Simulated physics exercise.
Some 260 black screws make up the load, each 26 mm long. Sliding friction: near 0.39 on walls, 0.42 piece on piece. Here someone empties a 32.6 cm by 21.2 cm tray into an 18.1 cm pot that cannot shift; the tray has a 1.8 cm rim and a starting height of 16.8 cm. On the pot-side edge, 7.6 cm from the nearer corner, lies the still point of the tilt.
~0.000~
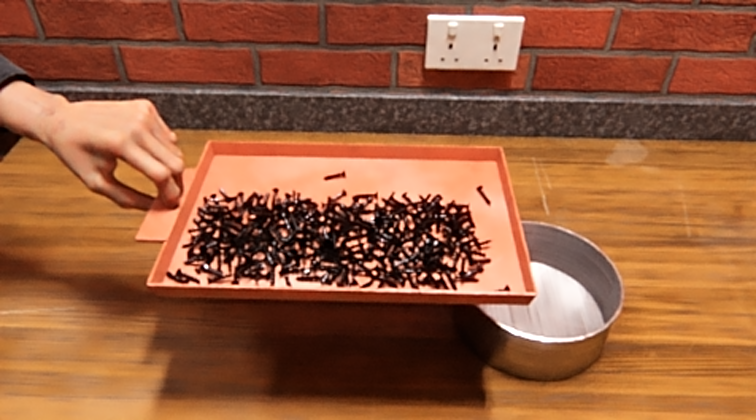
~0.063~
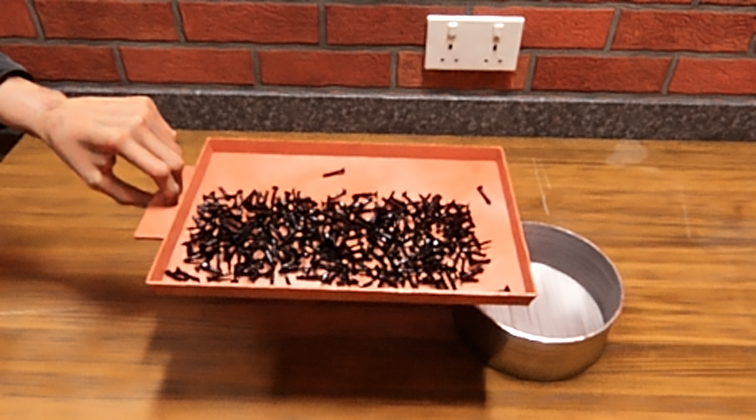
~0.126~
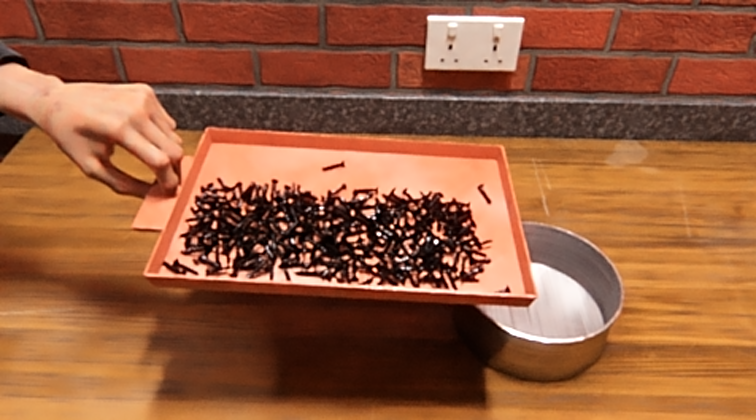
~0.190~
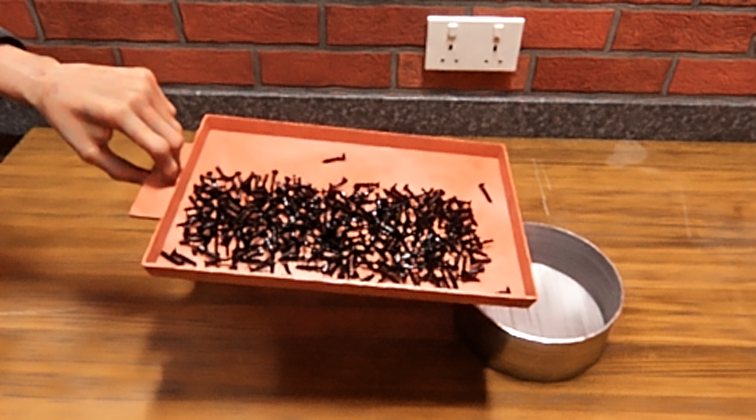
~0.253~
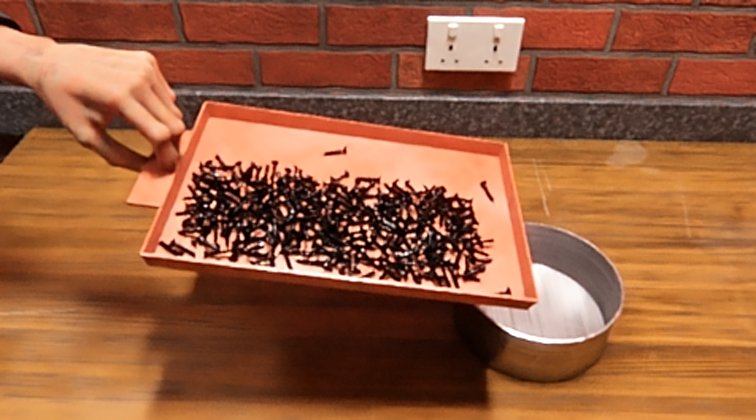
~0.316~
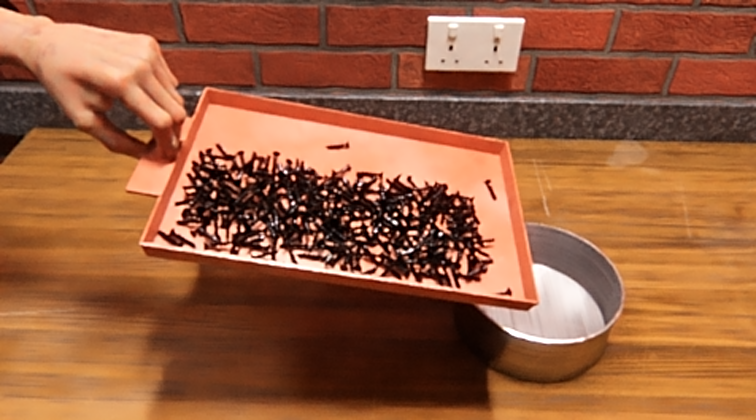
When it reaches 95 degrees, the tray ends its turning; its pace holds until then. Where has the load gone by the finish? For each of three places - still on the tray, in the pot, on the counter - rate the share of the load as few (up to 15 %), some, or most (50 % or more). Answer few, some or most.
Tray: Few; pot: Some; counter: Most.
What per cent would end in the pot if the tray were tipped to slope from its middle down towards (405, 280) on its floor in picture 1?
About 0 per cent.
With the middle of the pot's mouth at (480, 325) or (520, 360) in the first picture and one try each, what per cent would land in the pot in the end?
I'd say close to 80 percent for the first spot and 100 percent for the second.
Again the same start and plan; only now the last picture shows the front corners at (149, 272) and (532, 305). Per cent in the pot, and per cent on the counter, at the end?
The pot gets 0 and the counter 100.
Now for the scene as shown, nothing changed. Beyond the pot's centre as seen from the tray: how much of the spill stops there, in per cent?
40 %.
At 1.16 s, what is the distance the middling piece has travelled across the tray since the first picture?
Displacement on the tray: Roughly 13 cm.
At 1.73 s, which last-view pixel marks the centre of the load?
The middle of the load should be near (522, 376) then.
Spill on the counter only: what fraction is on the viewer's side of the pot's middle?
I'd put it at around 100 per cent.
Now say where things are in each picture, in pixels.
In the first frame, tray tilt 0 degrees, front corners at (153, 282) and (532, 291); middle of the pieces at (336, 238); pot at (540, 274).
In the second frame, tray tilt 1 degrees, front corners at (152, 280) and (532, 292); middle of the pieces at (336, 237).
In the third frame, tray tilt 3 degrees, front corners at (150, 272) and (533, 293), lowest corner right front; middle of the pieces at (336, 233).
In the fourth frame, tray tilt 6 degrees, front corners at (148, 261) and (534, 295), lowest corner right front; middle of the pieces at (337, 227).
In the fifth frame, tray tilt 9 degrees, front corners at (146, 251) and (534, 297), lowest corner right front; middle of the pieces at (338, 221).
In the sixth frame, tray tilt 12 degrees, front corners at (146, 241) and (535, 299), lowest corner right front; middle of the pieces at (340, 216); pot at (540, 276). The tray's pace is about 45 degrees a second.
After 1.16 s, tilt 50 degrees; the tray holds 100 %, the pot 0 %.
After 1.73 s, tilt 76 degrees; the tray holds 40 %, the pot 15 %.
After 2.35 s, tilt 95 degrees; the tray holds 0 %, the pot 25 %.
At rest (2.7 s), tray 0 %, pot 25 %, counter 75 %.
